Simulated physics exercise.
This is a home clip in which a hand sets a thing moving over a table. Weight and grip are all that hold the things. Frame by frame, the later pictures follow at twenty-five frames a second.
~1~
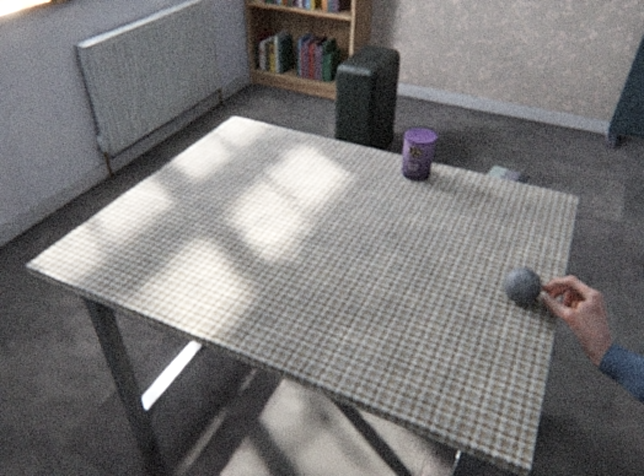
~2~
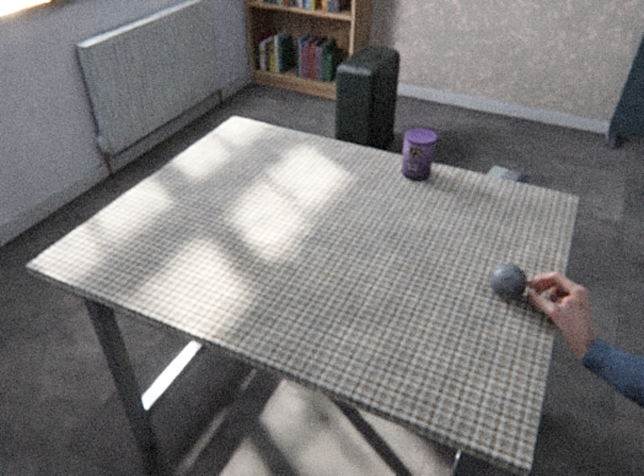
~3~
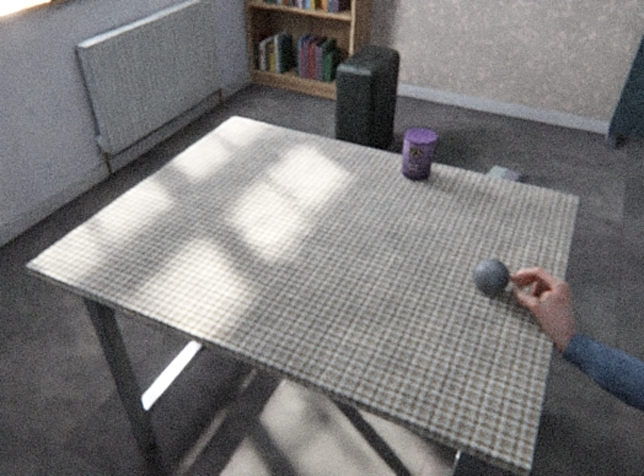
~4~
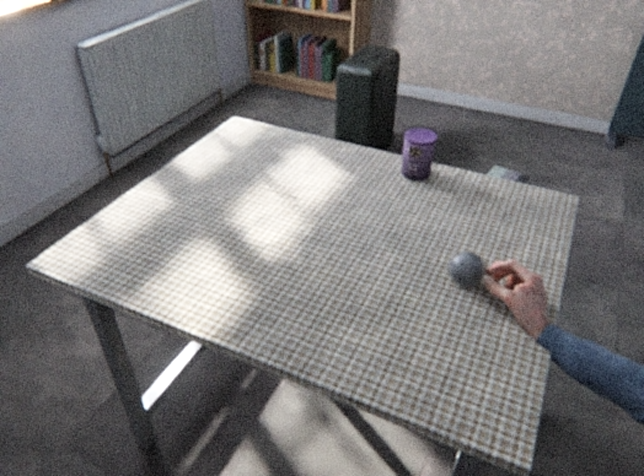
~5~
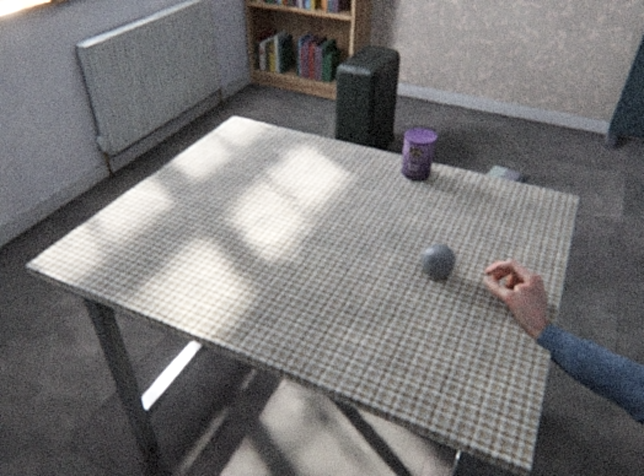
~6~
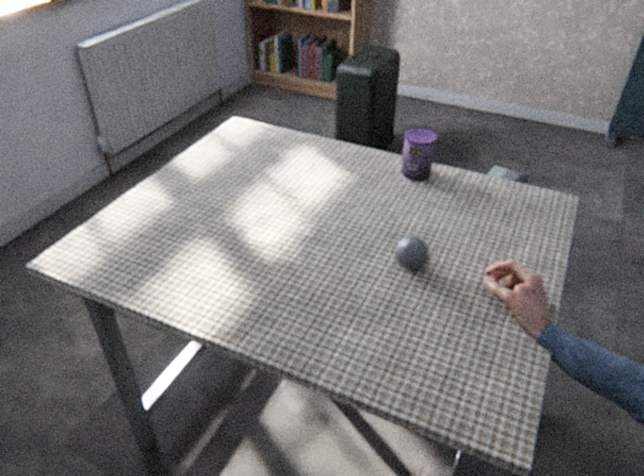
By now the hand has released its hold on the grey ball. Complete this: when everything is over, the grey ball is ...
No longer on the table.
Then, 0.40 s past the last view, grey ball displaced well along near (205, 193).
Then, 0.80 s past the last view, grey ball now off the table.
Finally, off the table, grey ball.
